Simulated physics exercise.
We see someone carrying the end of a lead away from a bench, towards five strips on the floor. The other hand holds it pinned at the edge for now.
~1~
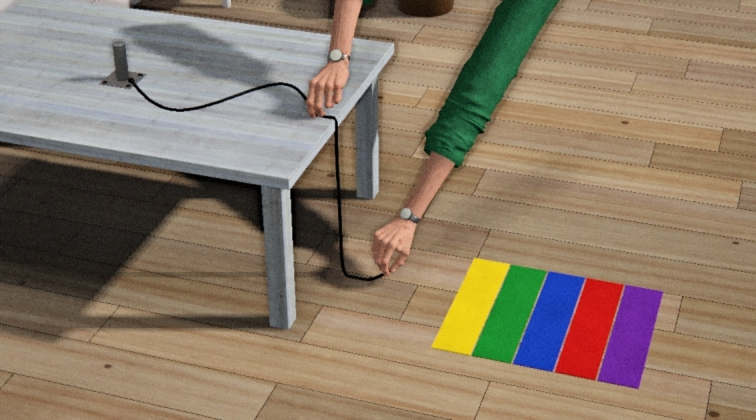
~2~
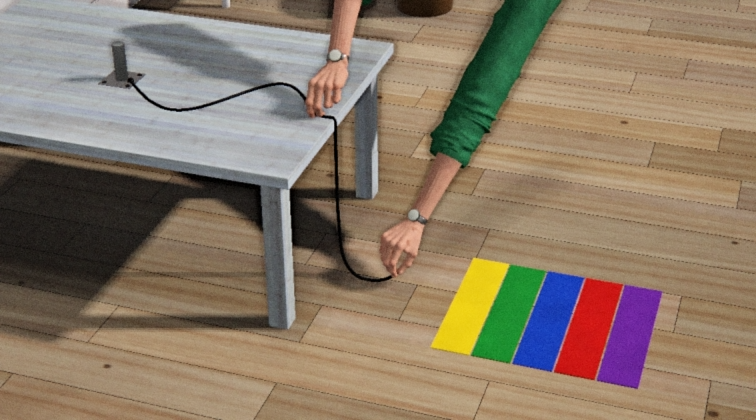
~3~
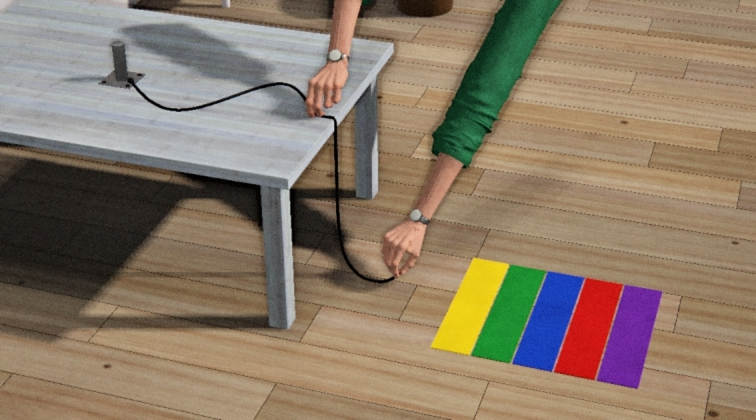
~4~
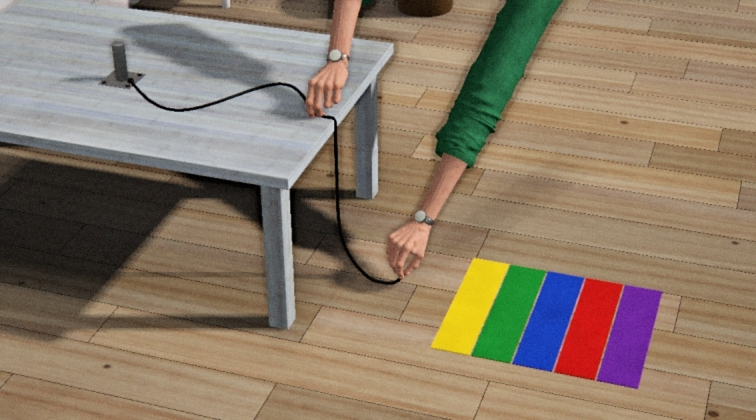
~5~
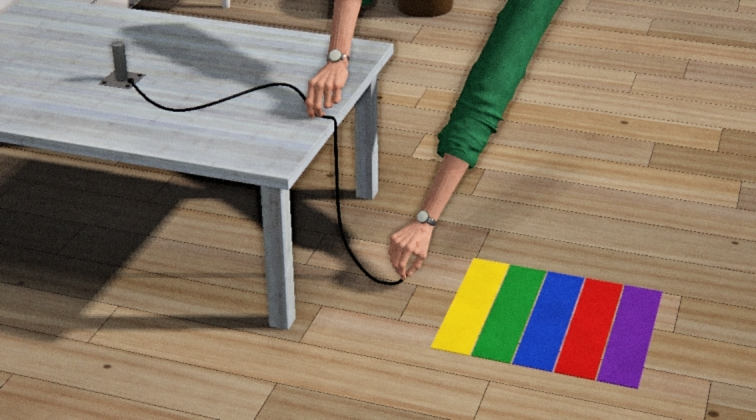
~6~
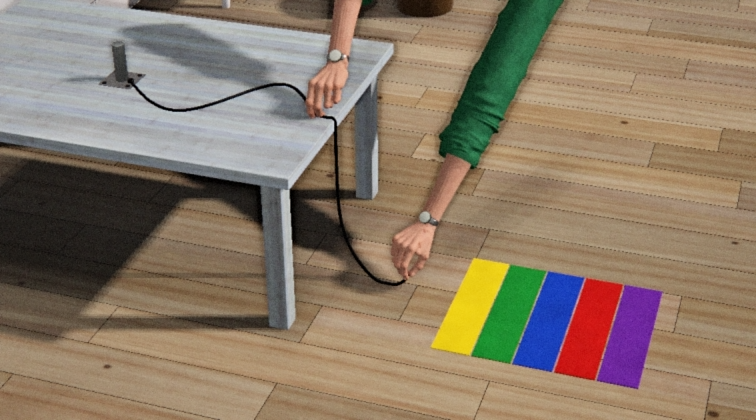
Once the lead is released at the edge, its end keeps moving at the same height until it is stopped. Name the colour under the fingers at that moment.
Red.
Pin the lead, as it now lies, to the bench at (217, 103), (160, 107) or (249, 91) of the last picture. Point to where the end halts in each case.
(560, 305), (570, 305), (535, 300).
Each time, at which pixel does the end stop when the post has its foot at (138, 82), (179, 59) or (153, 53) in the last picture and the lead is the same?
First (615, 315), then (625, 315), and last (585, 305).
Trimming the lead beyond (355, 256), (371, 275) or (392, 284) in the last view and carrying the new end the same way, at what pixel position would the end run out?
Try 1: About (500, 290). Try 2: About (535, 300). Try 3: About (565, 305).
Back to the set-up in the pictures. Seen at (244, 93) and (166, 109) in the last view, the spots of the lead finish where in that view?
End: (279, 105) and then (201, 92).
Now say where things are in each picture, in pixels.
End (389, 271); yellow (458, 334); green (499, 342); blue (539, 349); red (581, 358); purple (623, 366), in the first frame.
End (397, 273); lead through (143, 95) (210, 105) (280, 84) (318, 115) (337, 183) (342, 251), in the second frame.
End (399, 273), in the third frame.
End (404, 274); lead through (144, 95) (210, 105) (280, 84) (318, 115) (337, 183) (347, 251), in the fourth frame.
End (406, 275), in the fifth frame.
End (408, 275); lead through (144, 95) (210, 105) (280, 84) (318, 116) (337, 183) (352, 252), in the sixth frame.
Soon after, end near (525, 296); over green.
After that, end near (568, 304); over blue.
At the stop, end near (593, 309); over red. It gets as far as the red strip.
